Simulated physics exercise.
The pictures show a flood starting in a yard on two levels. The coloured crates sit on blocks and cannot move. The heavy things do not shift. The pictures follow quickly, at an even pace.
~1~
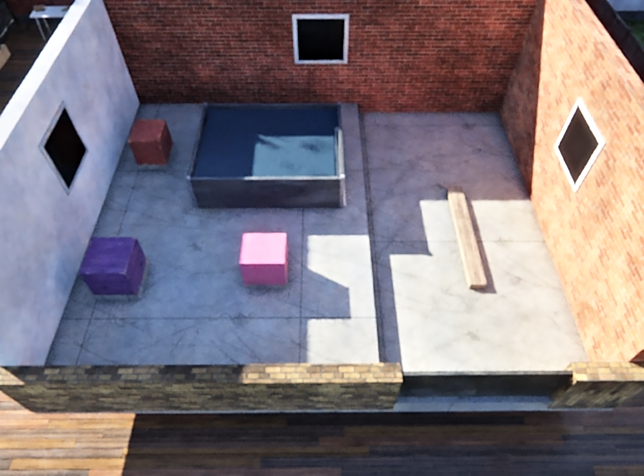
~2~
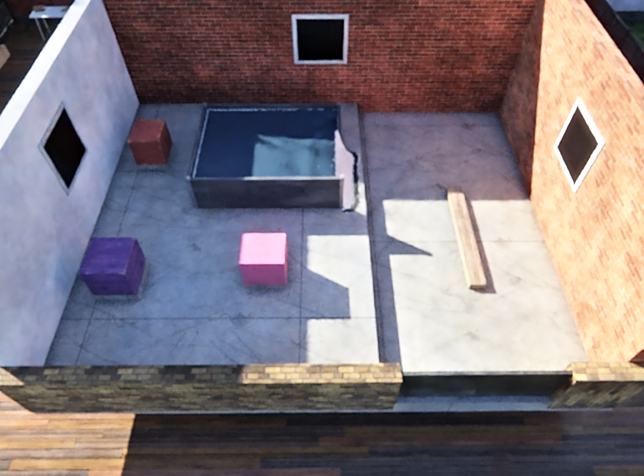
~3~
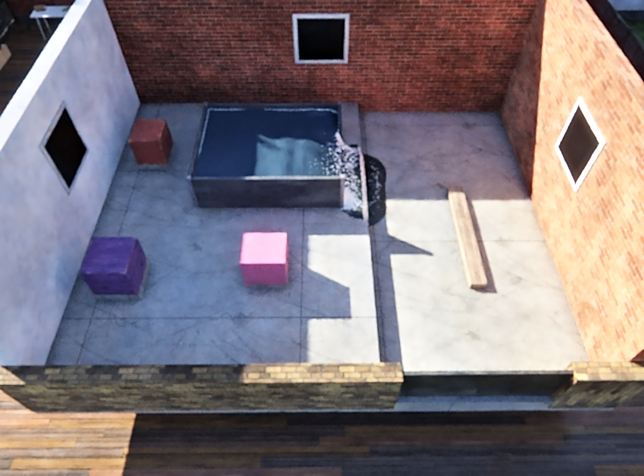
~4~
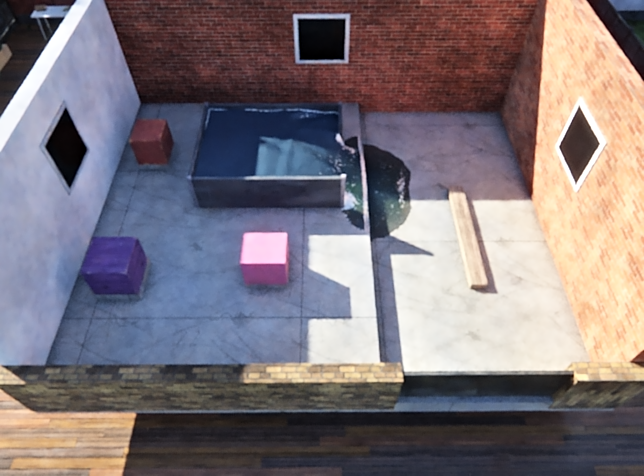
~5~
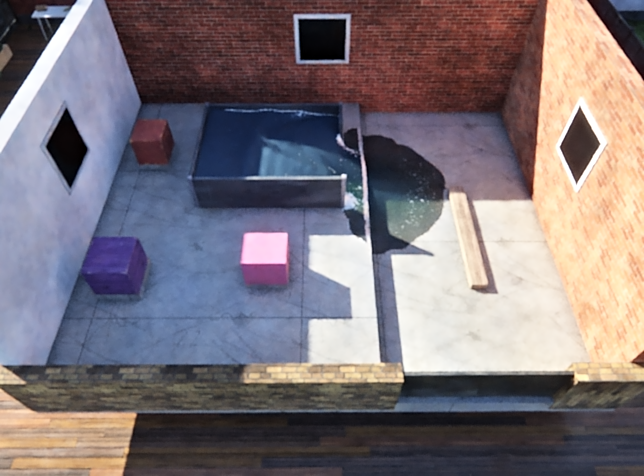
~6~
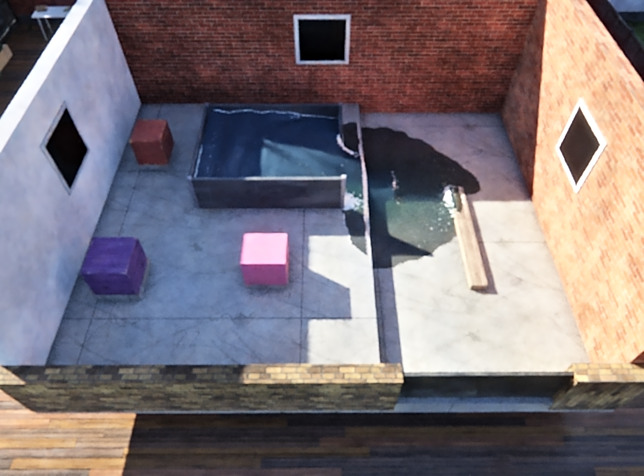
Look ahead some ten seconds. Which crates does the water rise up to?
One by one: The purple crate stays dry; the pink crate stays dry; the red crate stays dry.
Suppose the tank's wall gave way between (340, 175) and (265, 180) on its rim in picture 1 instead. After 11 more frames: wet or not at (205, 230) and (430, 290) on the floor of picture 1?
One after the other: Awash, covered.
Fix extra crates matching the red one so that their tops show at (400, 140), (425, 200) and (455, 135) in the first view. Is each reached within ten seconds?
One after the other: Gets wet, is wetted, is wetted.
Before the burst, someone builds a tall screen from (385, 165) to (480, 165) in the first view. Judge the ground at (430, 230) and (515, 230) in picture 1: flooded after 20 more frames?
In turn: Under water, covered.
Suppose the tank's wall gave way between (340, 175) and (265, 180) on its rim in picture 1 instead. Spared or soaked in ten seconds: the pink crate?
Then: The pink one gets wet.
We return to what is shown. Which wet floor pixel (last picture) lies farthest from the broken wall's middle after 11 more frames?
Close to (579, 348).
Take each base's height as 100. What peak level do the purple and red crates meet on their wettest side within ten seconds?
Near 0 and 0 in a hundred.
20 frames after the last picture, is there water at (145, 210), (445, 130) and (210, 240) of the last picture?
In turn: Dry, wet, no water.
A moment on, water covers 30 % of the floor; the purple crate not reached, the pink crate not reached, the red crate not reached.
Next, water covers 40 % of the floor; the purple crate not reached, the pink crate not reached, the red crate not reached.
Then, water covers 45 % of the floor; the purple crate not reached, the pink crate not reached, the red crate not reached.
Later, water covers 50 % of the floor; the purple crate not reached, the pink crate not reached, the red crate not reached.
In the end, water covers 50 % of the floor; the purple crate stayed above the water, the pink crate stayed above the water, the red crate stayed above the water.
